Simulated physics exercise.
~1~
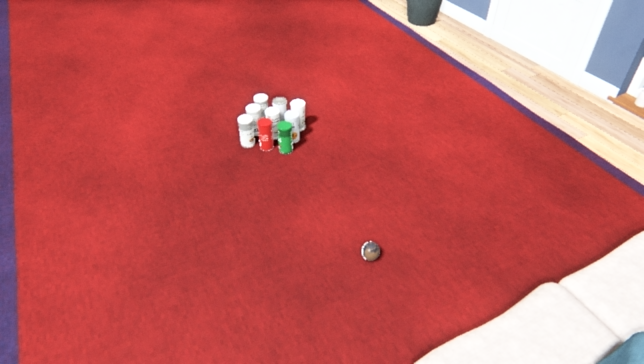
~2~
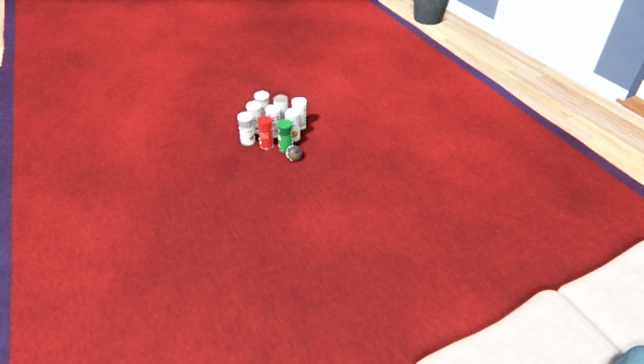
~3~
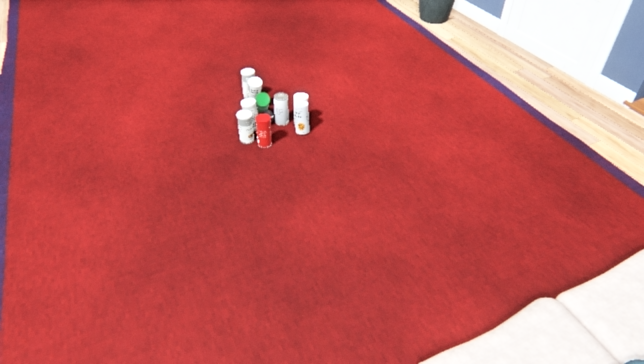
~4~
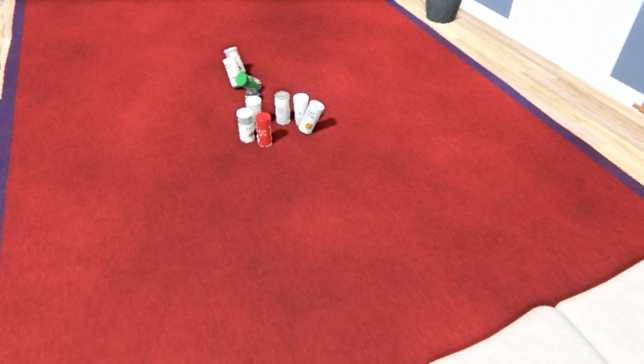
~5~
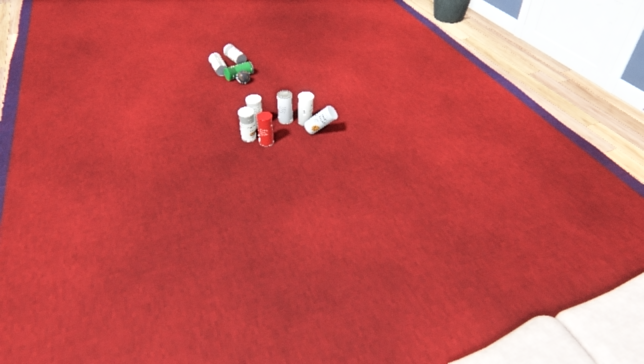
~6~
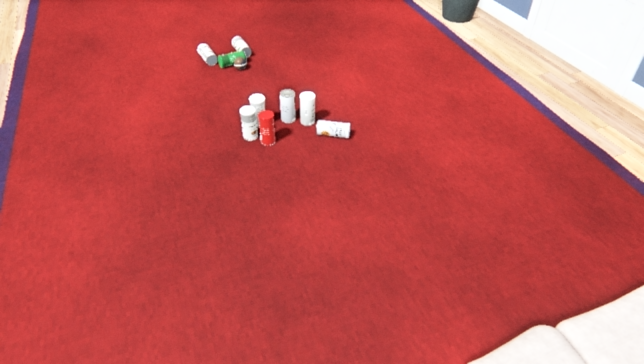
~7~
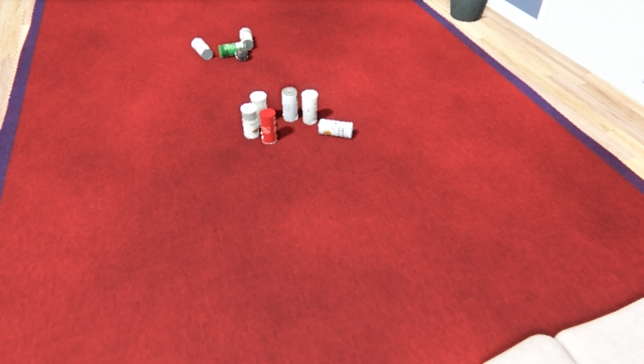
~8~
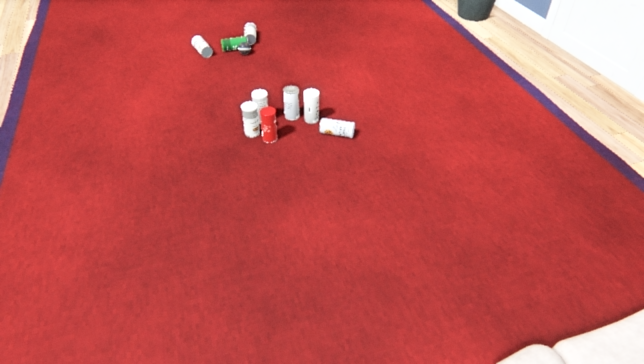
A large red rug with a purple border covers a pale wooden floor, seen from above at an angle, with a white, rounded edge at the lower right. A tight cluster of upright canisters, mostly white with one red and one green at the front, stands beyond a small greyish ball. The ball rolls up and left into the green canister, driving it back through the group. The green and two white canisters topple and slide away, while another white one tips over at the right. The ball follows the farther three, which lie scattered, as the red canister and four white ones remain standing.
